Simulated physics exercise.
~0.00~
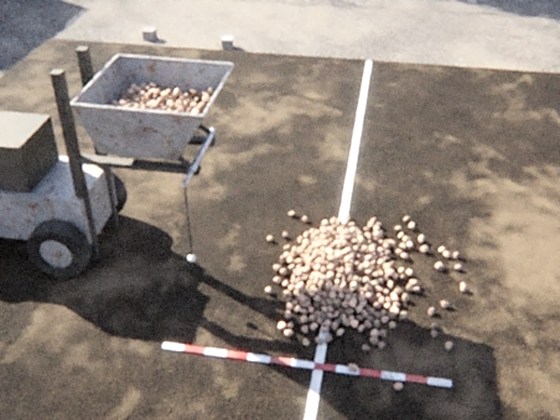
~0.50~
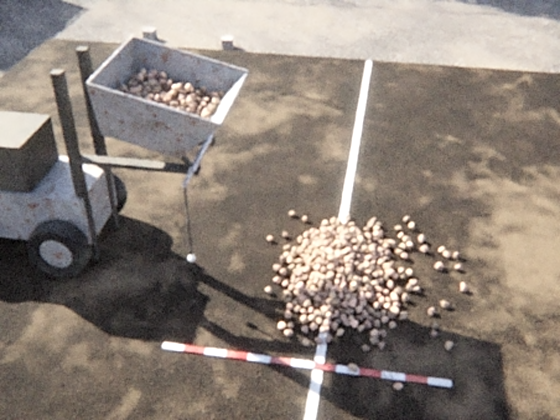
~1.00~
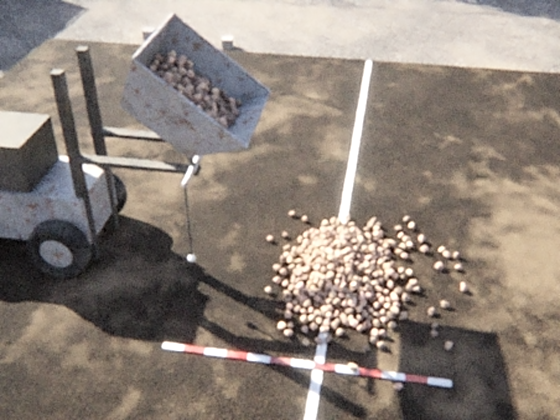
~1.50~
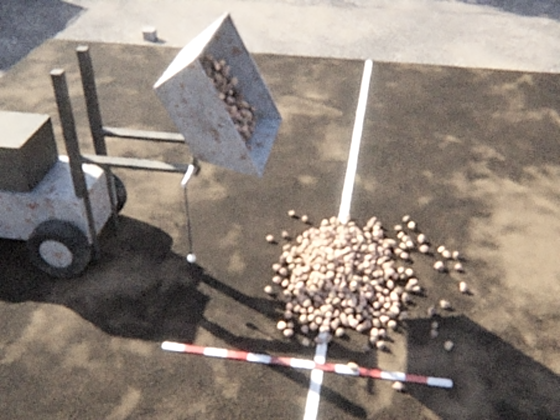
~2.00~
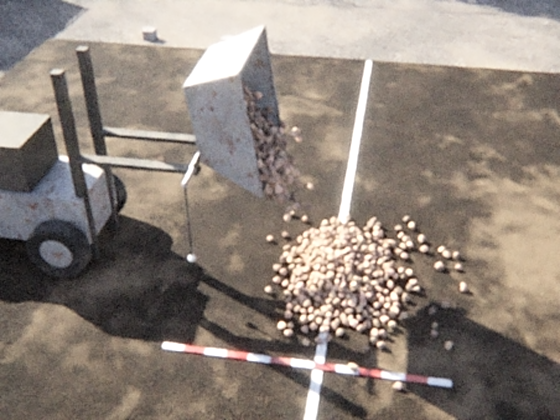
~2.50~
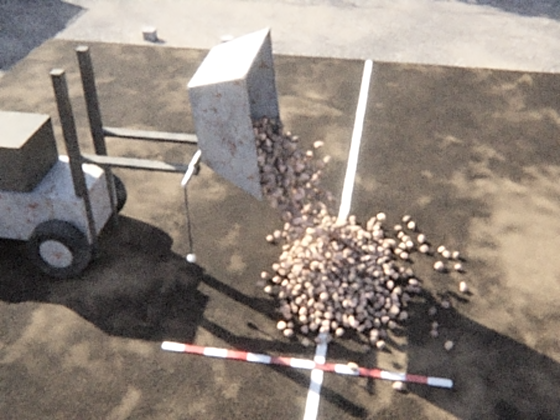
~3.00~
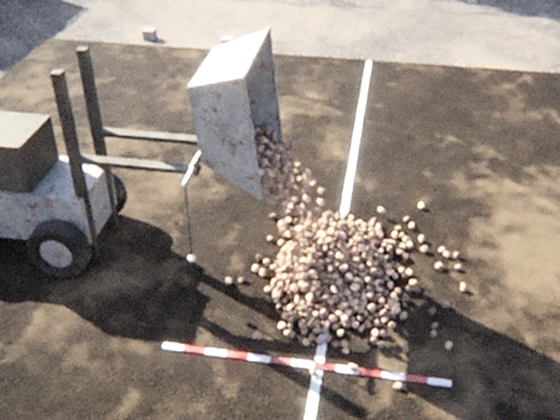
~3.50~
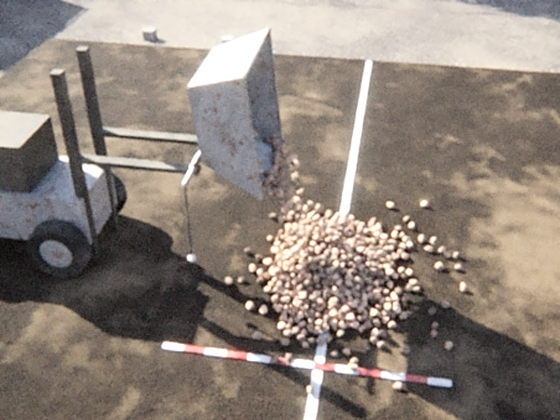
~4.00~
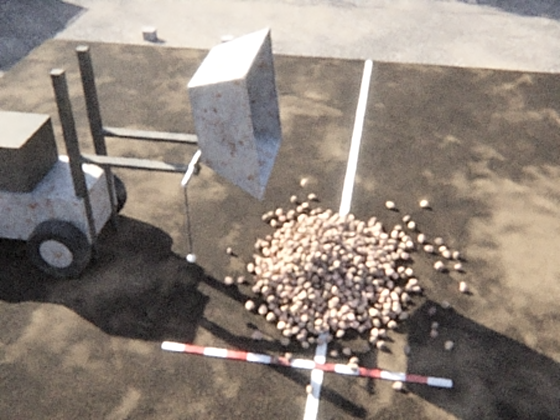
In this clip, a forklift's raised metal skip tips steeply to the right and pours its rounded stones onto a pile already lying across a white painted line, until the skip is empty and the larger pile has spread mostly on the line's left side.
